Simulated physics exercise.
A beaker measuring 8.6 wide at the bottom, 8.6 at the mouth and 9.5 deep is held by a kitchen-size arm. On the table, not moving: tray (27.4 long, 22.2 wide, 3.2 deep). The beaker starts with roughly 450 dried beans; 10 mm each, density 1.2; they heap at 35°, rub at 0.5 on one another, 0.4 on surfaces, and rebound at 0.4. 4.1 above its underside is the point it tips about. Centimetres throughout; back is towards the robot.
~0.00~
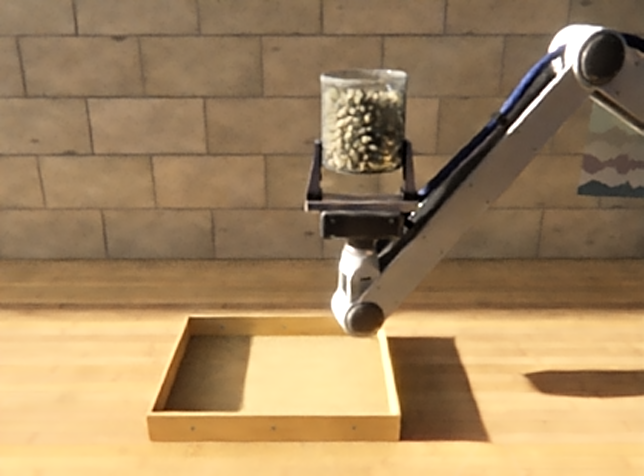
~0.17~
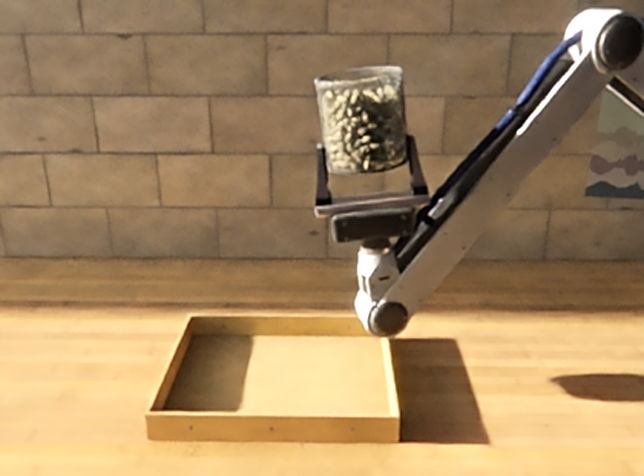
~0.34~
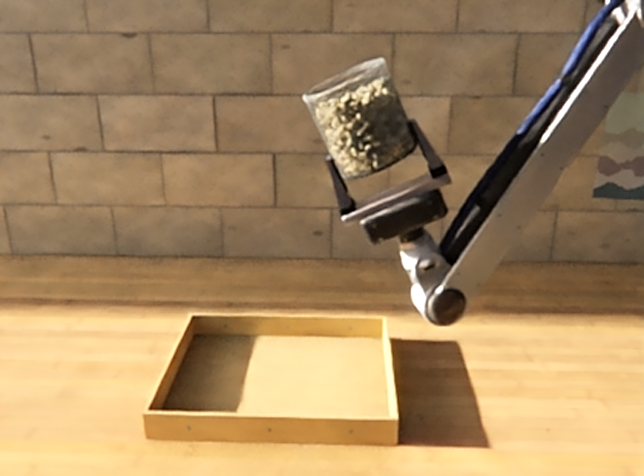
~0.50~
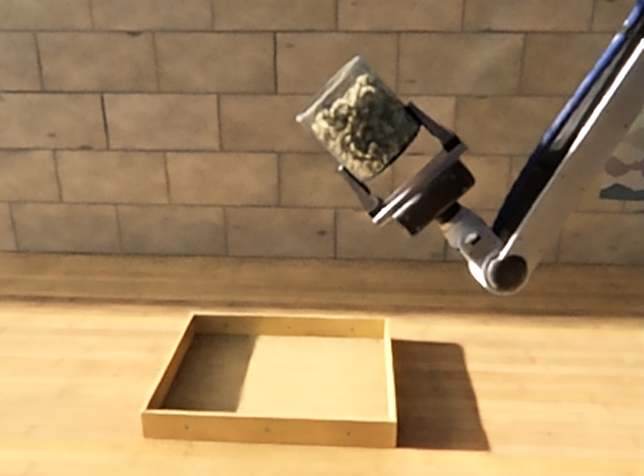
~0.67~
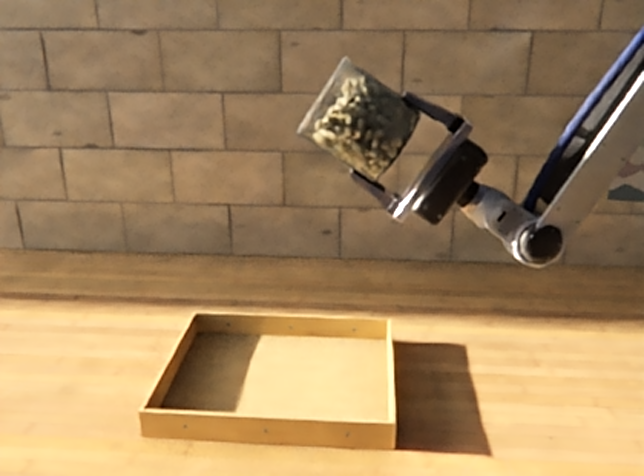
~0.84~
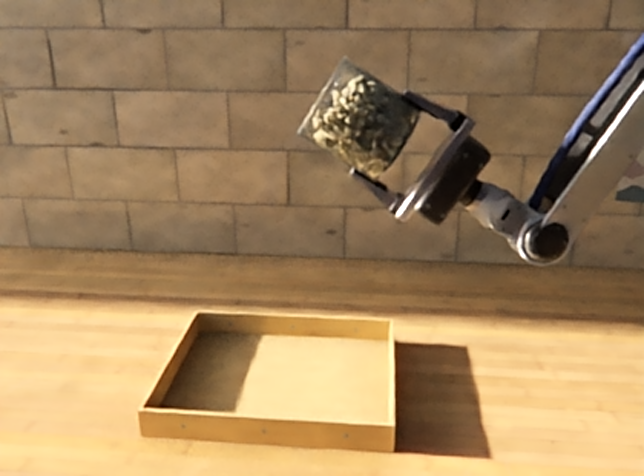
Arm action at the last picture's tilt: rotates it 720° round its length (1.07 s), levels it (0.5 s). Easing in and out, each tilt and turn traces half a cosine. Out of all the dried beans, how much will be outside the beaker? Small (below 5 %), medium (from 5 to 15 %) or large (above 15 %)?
Small.
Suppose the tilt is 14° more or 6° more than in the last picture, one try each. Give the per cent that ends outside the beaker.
Estimates: Close to 10 % and 0 %.
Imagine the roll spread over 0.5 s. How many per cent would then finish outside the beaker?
That would give near 0 in a hundred.
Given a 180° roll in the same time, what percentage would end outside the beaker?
I'd put it at about 0 %.
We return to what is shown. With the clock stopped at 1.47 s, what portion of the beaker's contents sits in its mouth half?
Something near 40 in a hundred.
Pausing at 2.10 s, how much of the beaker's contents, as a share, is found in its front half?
About 50 %.
By 1.47 s, tipped 58°, highest piece 39 above the table; 453 in the beaker.
By 2.10 s, tipped 40°, highest piece 38 above the table; 453 in the beaker.
By 2.61 s, upright, highest piece 38 above the table; 453 in the beaker.
By 3.31 s, upright, highest piece 38 above the table; 453 in the beaker.
Final count, 453 in the beaker. That is 0 % outside the beaker.
